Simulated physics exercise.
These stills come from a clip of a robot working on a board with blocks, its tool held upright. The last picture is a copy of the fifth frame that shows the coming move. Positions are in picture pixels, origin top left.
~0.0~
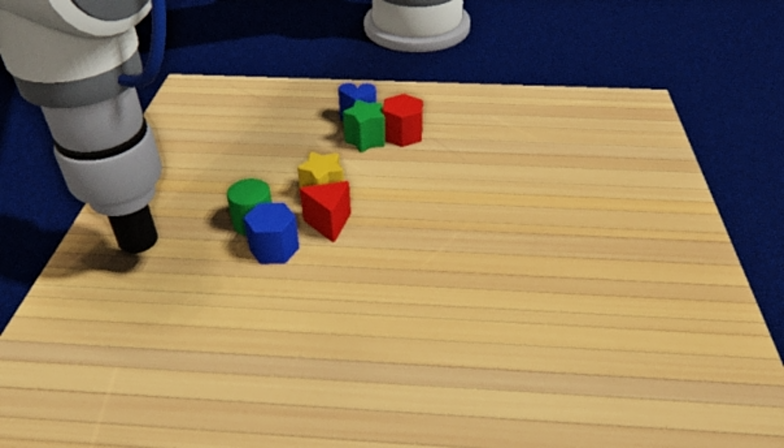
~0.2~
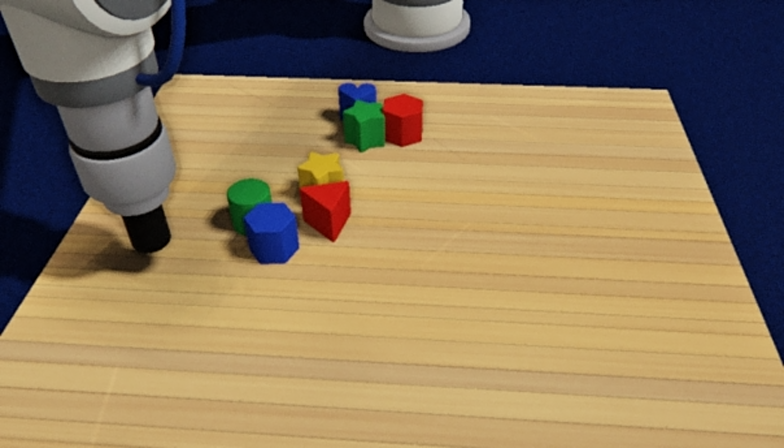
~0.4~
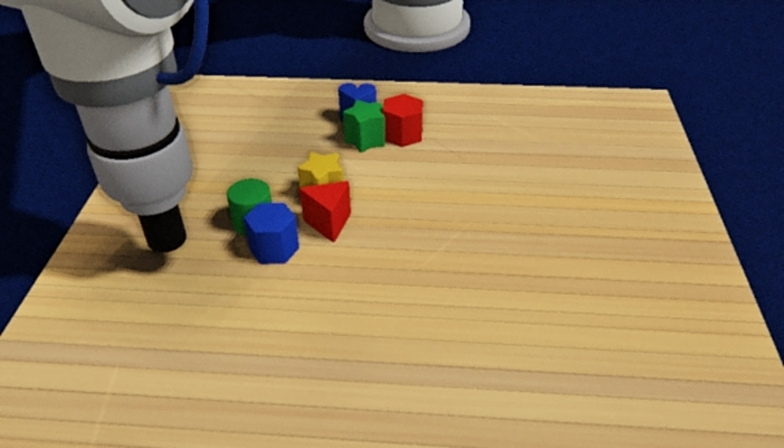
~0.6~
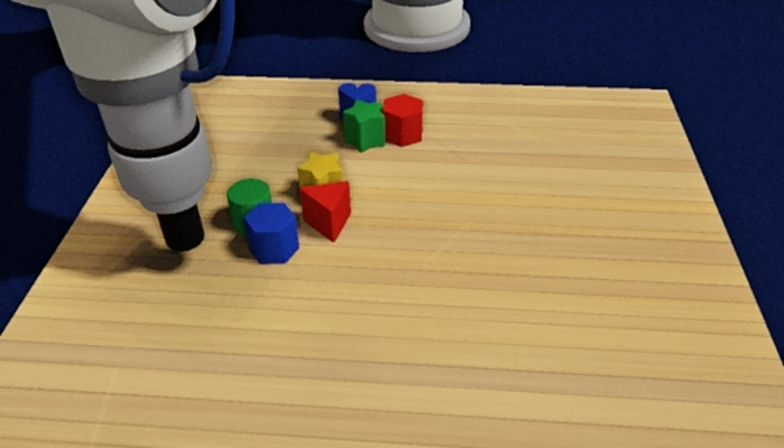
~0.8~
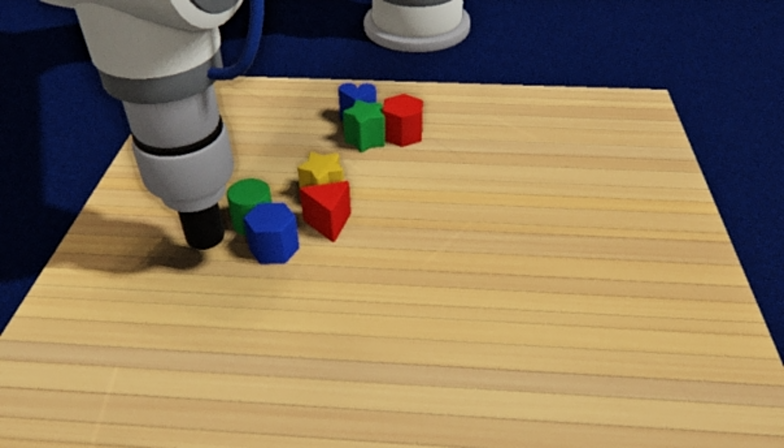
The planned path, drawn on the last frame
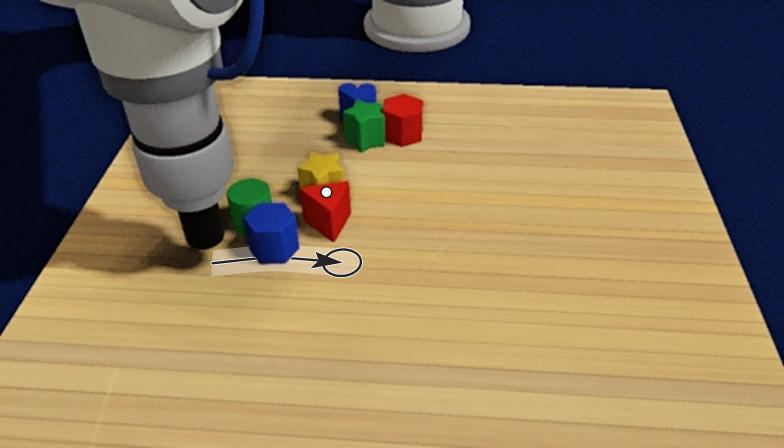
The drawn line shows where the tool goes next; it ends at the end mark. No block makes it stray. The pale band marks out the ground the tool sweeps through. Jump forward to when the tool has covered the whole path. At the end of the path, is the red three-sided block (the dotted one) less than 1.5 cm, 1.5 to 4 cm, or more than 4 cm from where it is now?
The red three-sided block moves 1.5-4 cm.
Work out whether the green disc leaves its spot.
That block remains where it is.
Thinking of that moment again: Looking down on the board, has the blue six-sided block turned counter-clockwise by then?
Short answer: Yes.
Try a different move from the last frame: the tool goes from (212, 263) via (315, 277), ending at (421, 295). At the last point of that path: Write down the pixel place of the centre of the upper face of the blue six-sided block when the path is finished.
The blue six-sided block ends near (294, 212).
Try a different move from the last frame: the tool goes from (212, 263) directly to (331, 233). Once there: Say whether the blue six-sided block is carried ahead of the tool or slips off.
Still in front.
The drawn path runs from (212, 263) over (256, 259) and (299, 259) to (342, 262); the dot is on the red three-sided block.
What follows on the original path. One third of the way, tool at (252, 234); blue six-sided block at (291, 212).
Two thirds of the way, tool at (297, 234); blue six-sided block at (331, 207), turned 30° anticlockwise; red three-sided block at (347, 184), turned 20° anticlockwise.
At the end, tool at (340, 238); green disc not moved; blue six-sided block at (362, 204), turned 65° anticlockwise; red three-sided block at (355, 180), turned 50° anticlockwise.
